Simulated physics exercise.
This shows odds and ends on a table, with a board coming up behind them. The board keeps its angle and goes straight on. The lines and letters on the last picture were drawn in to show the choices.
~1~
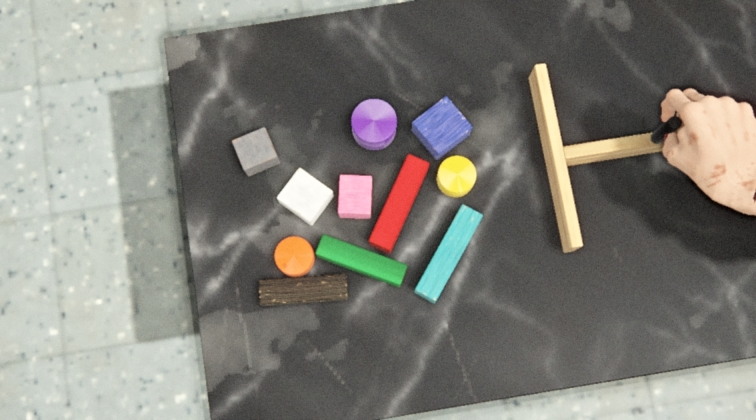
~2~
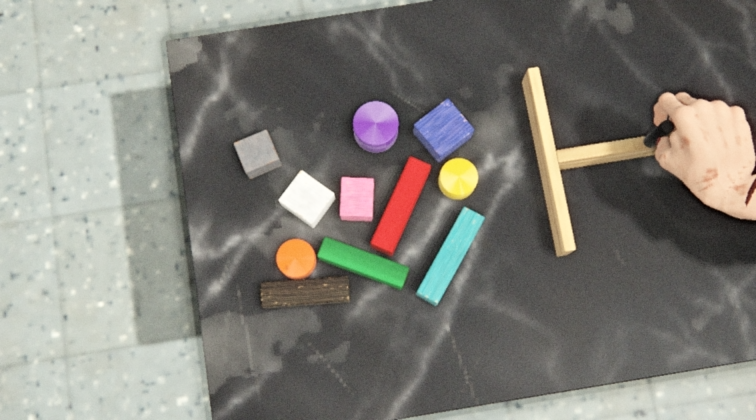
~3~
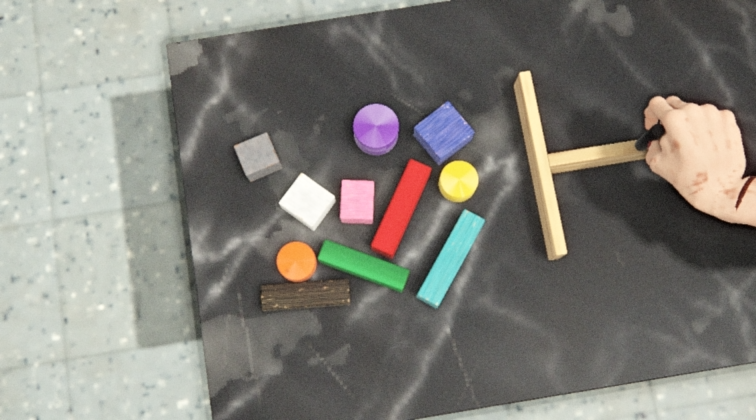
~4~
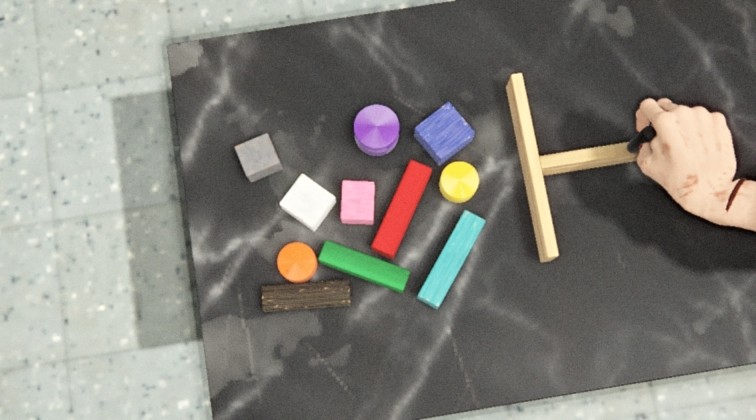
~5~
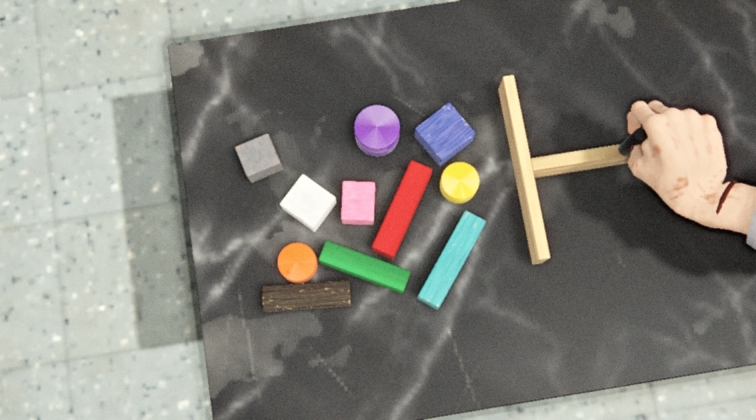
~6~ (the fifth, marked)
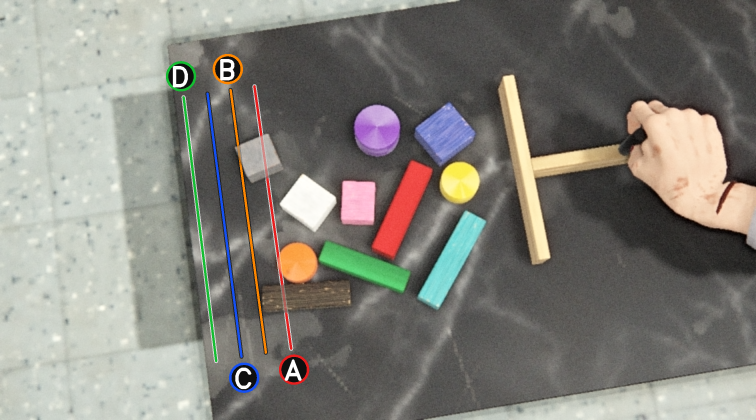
At first, colourful blocks, bars and round pieces lie scattered on a dark marbled table, with a hand gripping a T-shaped wooden tool to their right. The hand then slides the tool a short way left, narrowing the gap, while the pieces stay still and untouched.
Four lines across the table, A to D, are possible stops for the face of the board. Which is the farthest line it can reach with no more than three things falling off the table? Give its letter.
As far as mark A.
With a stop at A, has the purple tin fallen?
No.
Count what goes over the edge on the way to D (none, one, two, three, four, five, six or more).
In all, six or more.
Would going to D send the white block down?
By then, yes.
On the marked copy, A at (272, 214); B at (248, 218); C at (224, 221); D at (199, 225).
With A. Early on, board (435, 180); purple tin (352, 132); blue block (396, 131).
Further on, board (343, 194); white block (226, 215); orange tin (242, 282).
At the end, board (273, 205); grey block over the edge; white block over the edge; two fallen.
As for the rest, B drops seven; C drops eight; D drops eleven.
